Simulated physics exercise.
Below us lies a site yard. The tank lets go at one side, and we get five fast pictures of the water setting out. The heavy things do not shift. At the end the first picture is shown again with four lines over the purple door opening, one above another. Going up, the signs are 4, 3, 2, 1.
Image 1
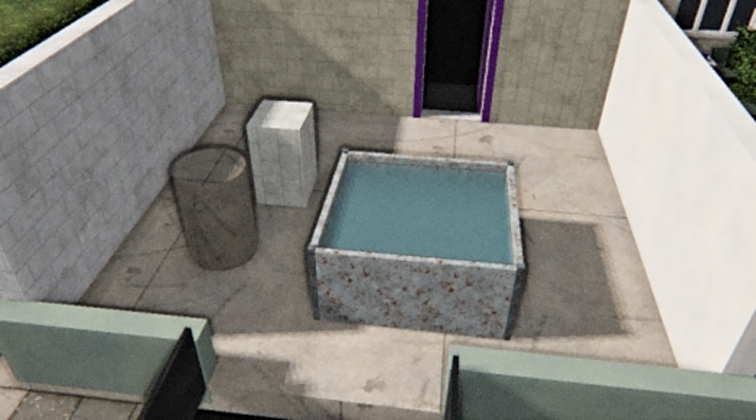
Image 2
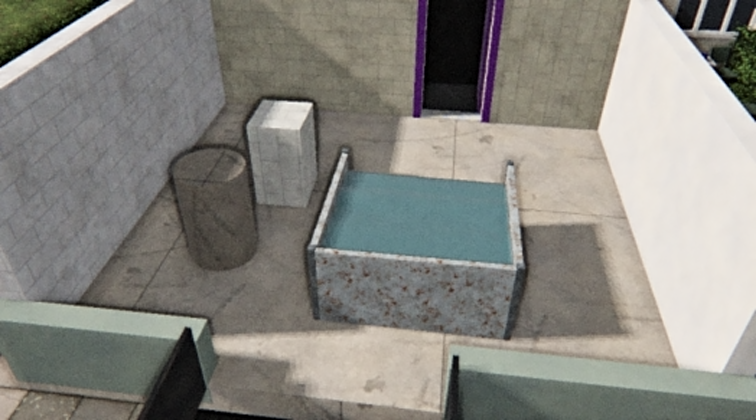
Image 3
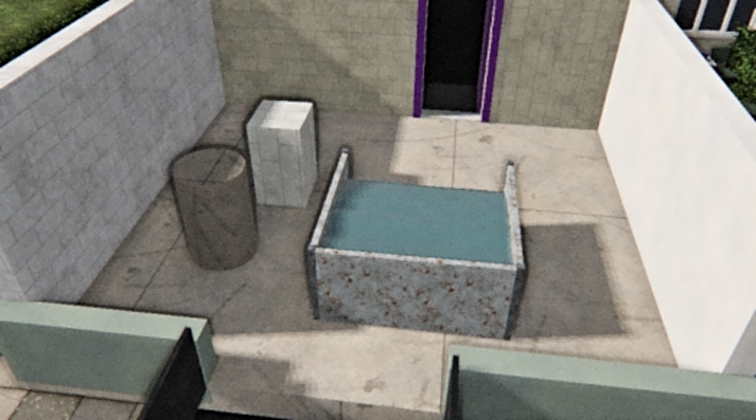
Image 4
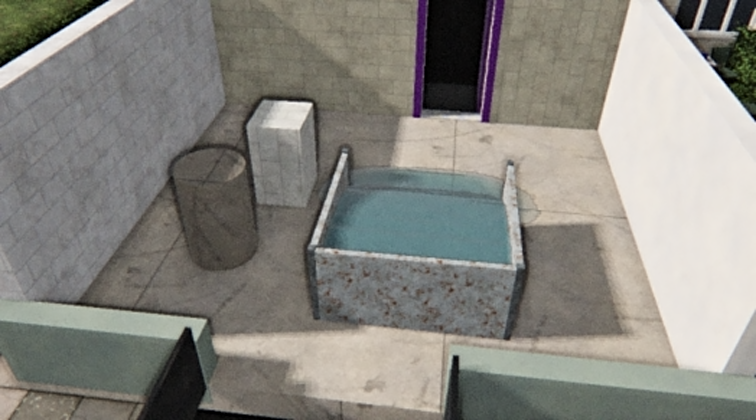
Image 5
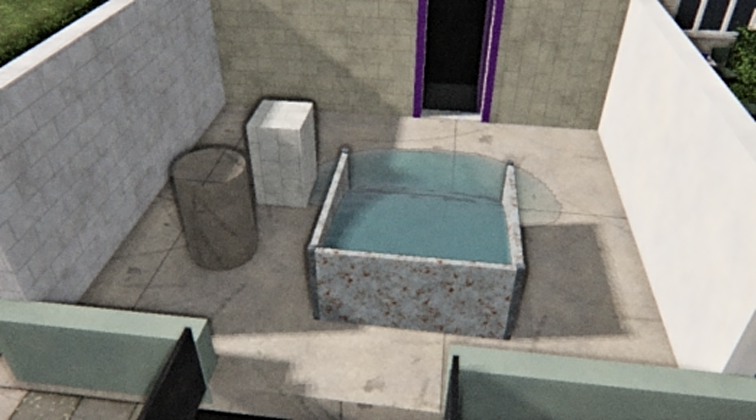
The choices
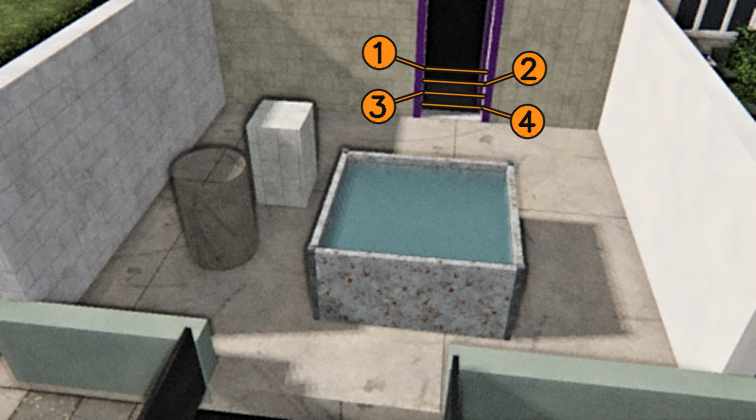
Water spreading across a walled concrete yard from a speckled stone tank after its back wall vanishes, beside a cylinder and pale block.
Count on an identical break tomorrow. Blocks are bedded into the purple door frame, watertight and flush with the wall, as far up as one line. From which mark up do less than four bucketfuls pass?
Height 3.
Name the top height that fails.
Height 4.
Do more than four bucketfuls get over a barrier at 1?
No, not at all.
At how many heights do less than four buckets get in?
Three of them.
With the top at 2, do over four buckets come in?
No.
On the marked copy, 1 at (455, 70); 2 at (454, 82); 3 at (453, 94); 4 at (452, 106); from the bottom up 4, 3, 2, 1.
For height 1, nothing gets over.
For height 2, nothing gets over.
For height 3, a splash gets over, under a bucket.
For height 4, about 13 bucketfuls get in.
